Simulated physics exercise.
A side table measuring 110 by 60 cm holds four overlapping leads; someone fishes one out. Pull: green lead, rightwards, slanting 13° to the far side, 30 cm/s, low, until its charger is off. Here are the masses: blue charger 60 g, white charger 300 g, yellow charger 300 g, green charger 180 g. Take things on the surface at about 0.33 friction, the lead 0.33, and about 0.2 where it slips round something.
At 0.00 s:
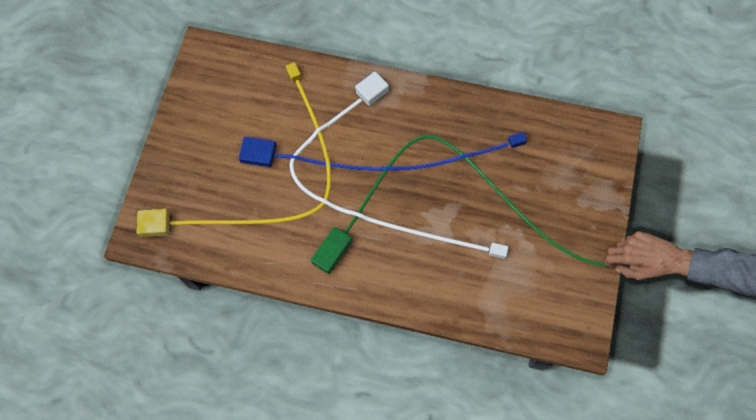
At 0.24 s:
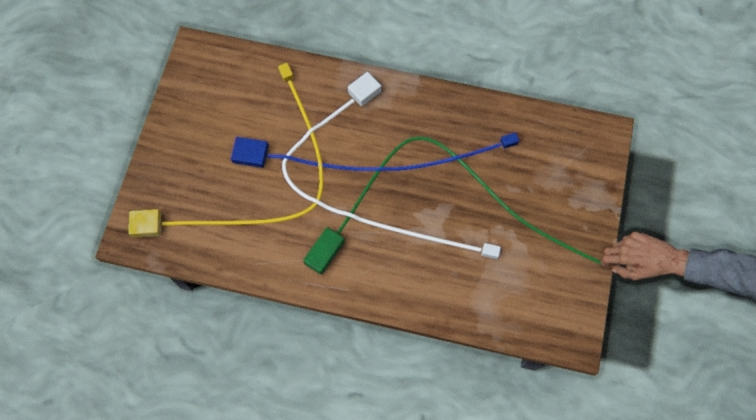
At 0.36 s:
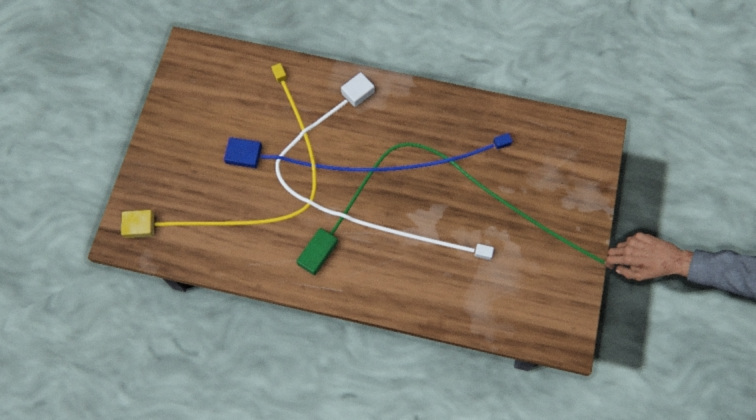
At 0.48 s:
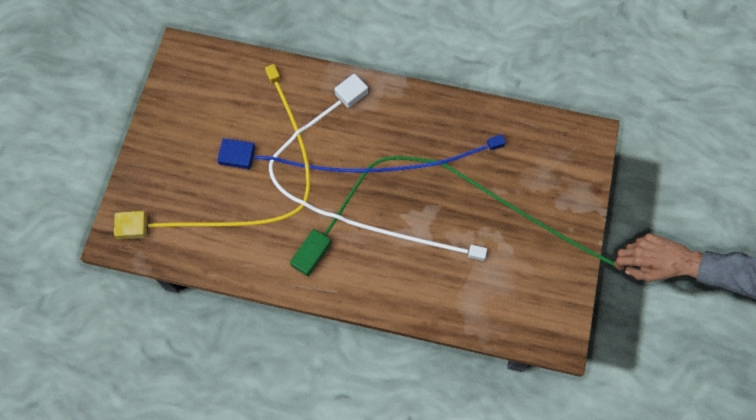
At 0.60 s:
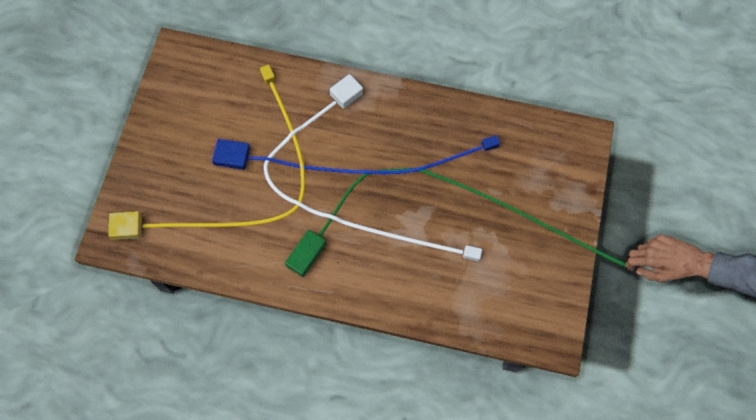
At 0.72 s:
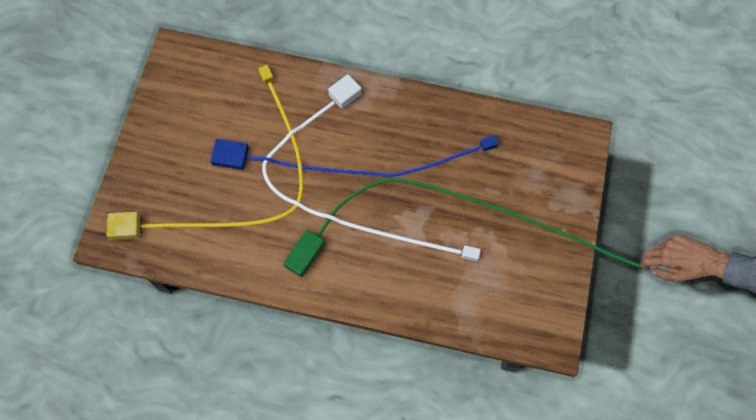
A hand at the right edge of a wooden table pulled the green cord's end outward, drawing its raised loop flatter and down past the blue cord, while the white and yellow cords stayed put.
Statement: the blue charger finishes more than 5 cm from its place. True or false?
False.
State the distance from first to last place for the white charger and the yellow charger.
Lab note - white charger 0 cm, yellow charger 0 cm.
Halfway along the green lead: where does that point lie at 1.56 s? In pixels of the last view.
In the last view it sits close to pixel (573, 258).
After 1.6 s, the green lead's tail end at (389, 257); green charger 13 cm off its start, white plug 2 cm off its start.
After 2.4 s, the green lead's tail end at (505, 254); green charger 39 cm off its start, white plug 9 cm off its start.
After 3.3 s, the green lead has left the top; blue charger 2 cm off its start at (237, 153), green charger over the edge, white plug 23 cm off its start at (572, 224).
After 4.1 s, the green lead has left the top; blue charger 2 cm off its start, green charger over the edge, white plug 23 cm off its start.
After 4.6 s, the green lead has left the top; blue charger 2 cm off its start at (237, 153), green charger over the edge, white plug 23 cm off its start at (572, 224).
